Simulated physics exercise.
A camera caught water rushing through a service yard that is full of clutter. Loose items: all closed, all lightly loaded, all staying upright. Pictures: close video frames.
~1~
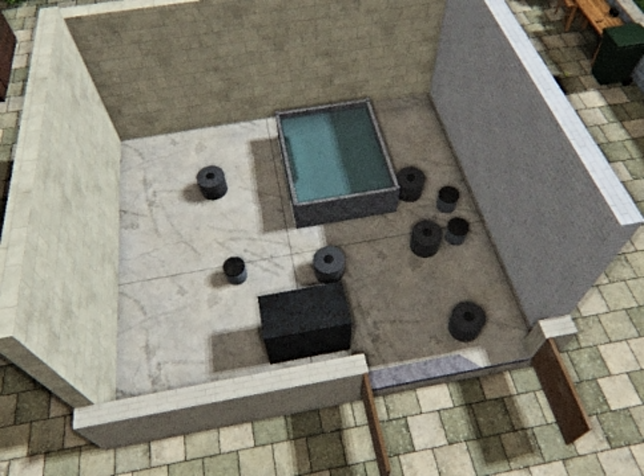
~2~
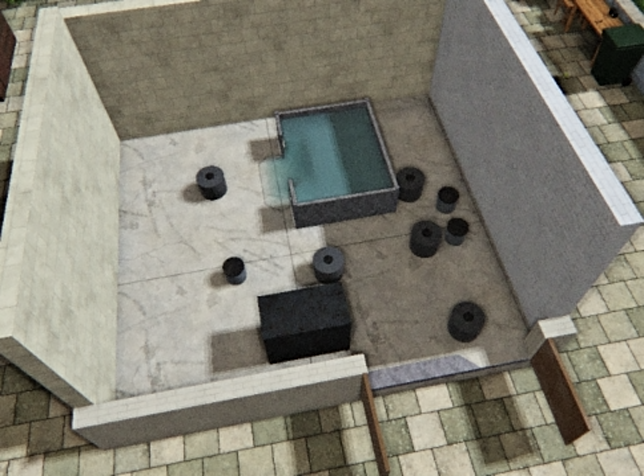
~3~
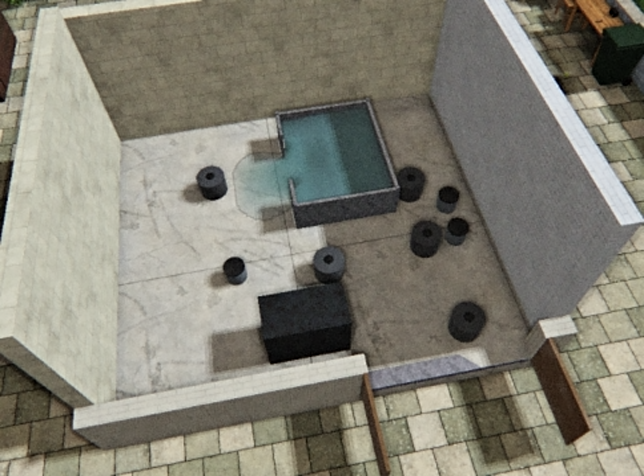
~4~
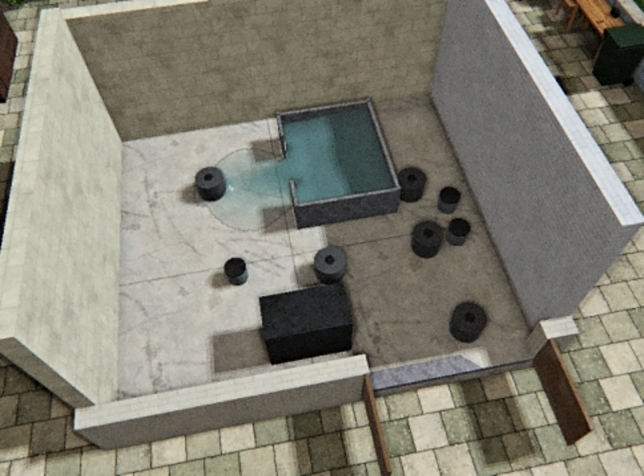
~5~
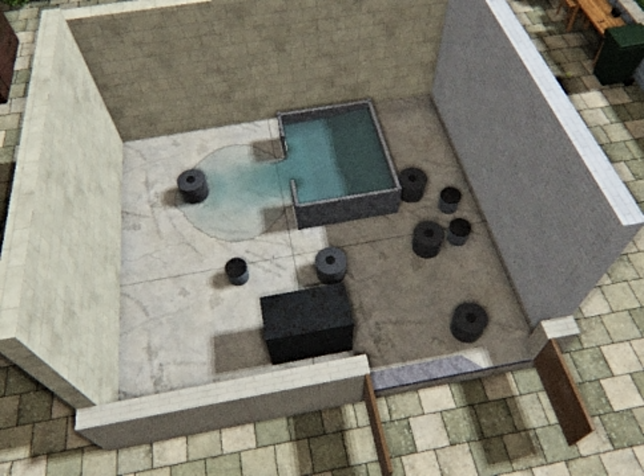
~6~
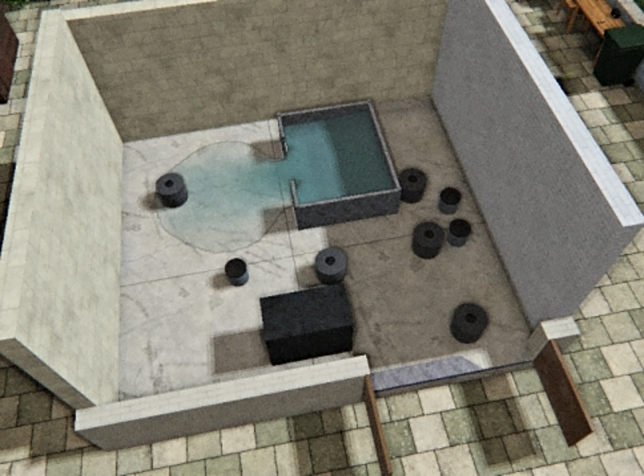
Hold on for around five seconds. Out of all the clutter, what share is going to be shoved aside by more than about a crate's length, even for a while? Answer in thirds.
Less than a third.
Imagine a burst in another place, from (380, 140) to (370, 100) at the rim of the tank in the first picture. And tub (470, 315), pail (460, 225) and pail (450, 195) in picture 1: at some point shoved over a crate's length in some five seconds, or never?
As listed: Shifted that much, swept aside, shifted that much.
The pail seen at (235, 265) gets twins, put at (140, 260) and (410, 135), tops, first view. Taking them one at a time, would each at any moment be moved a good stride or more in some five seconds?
In order: Shoved clear, then hardly budges.
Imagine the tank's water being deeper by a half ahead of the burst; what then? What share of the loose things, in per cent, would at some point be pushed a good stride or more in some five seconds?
Something like 20 % of the loose things.
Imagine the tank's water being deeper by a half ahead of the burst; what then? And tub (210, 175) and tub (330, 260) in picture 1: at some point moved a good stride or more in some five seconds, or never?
The first comes out carried that far, the second not the full distance.
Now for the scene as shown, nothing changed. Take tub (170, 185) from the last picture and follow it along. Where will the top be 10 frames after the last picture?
(130, 185).
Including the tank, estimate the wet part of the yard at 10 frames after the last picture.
Roughly 45 per cent.
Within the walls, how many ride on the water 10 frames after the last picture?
The tally stands at 1.
A moment on, 1 of 8 are well off their spots; 0 afloat.
Next, 1 of 8 are well off their spots; 1 afloat.
Later, 1 of 8 are well off their spots; 1 afloat.
In the end, 1 of 8 are well off their spots, and 1 have been at some point; 1 afloat.
